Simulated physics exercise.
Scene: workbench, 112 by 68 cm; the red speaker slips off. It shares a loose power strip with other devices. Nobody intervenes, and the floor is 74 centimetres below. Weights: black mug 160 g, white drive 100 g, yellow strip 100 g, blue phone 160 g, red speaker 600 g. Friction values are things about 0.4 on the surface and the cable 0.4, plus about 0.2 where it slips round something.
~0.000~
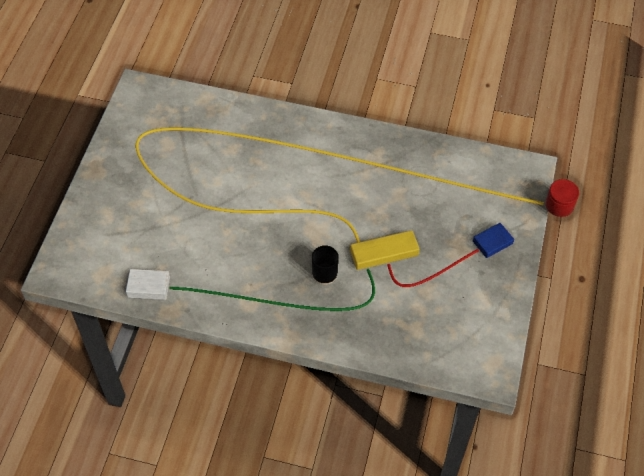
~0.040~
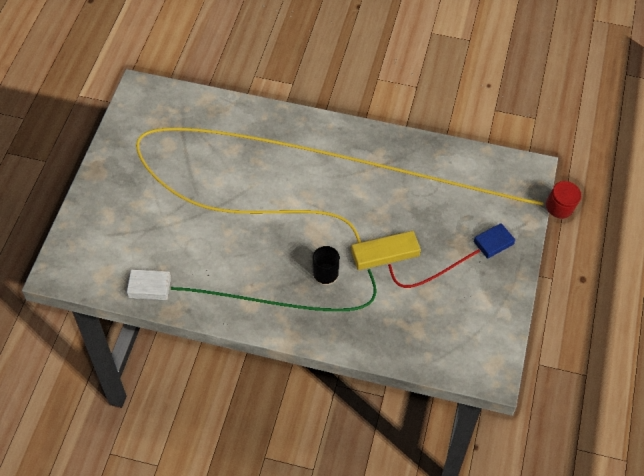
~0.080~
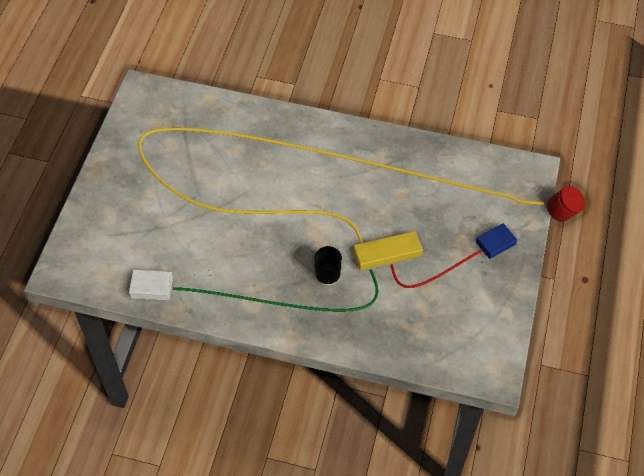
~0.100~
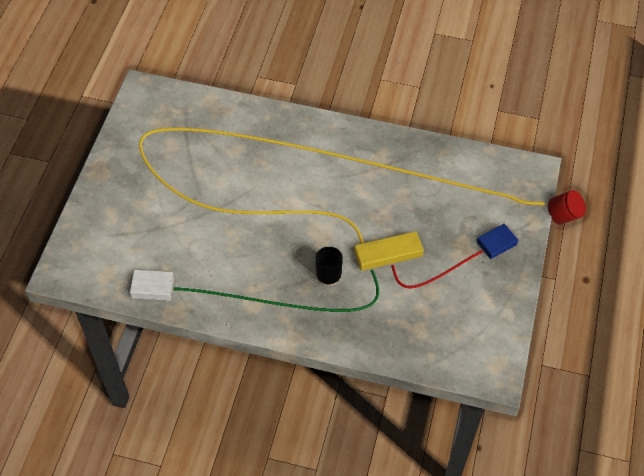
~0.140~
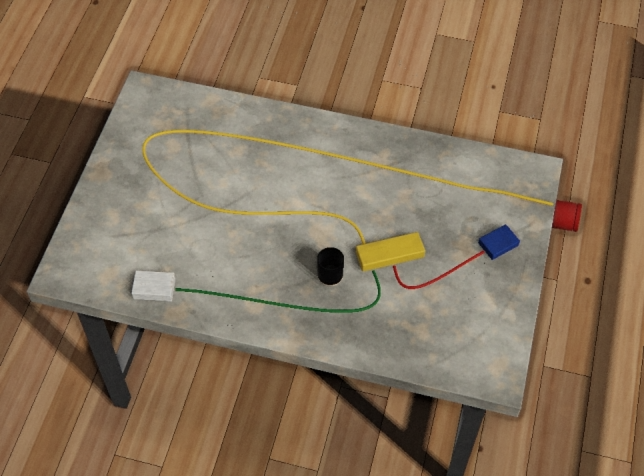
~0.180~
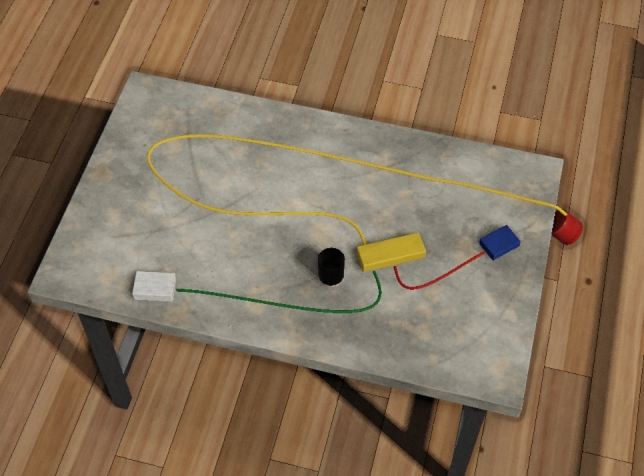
At first, a red cylinder sits at the right edge of a gray table, joined by a looping yellow cable to a yellow block near a black mug. The cylinder tilts, then drops slightly below the edge, drawing the cable's left loop slightly rightward, while the white and blue boxes barely move.
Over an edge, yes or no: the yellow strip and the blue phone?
Yellow strip no, blue phone no.
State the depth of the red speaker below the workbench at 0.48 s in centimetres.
70 cm.
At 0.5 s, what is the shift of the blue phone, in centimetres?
0 cm.
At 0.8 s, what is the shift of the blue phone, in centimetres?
About 0 cm.
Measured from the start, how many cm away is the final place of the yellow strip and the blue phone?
I'd put them close to 4 cm and 0 cm, in that order.
After 0.5 s, the strip's end of the yellow cable at (366, 248); red speaker over the edge.
After 0.8 s, the strip's end of the yellow cable at (397, 237); yellow strip 4 cm off its start, red speaker over the edge.
After 1.1 s, the strip's end of the yellow cable at (407, 238); yellow strip 4 cm off its start at (411, 253), red speaker over the edge.
After 1.4 s, the strip's end of the yellow cable at (407, 238); yellow strip 4 cm off its start, red speaker over the edge.
After 2.6 s, the strip's end of the yellow cable at (407, 238); yellow strip 4 cm off its start at (411, 253), blue phone 0 cm off its start at (501, 240), red speaker over the edge.
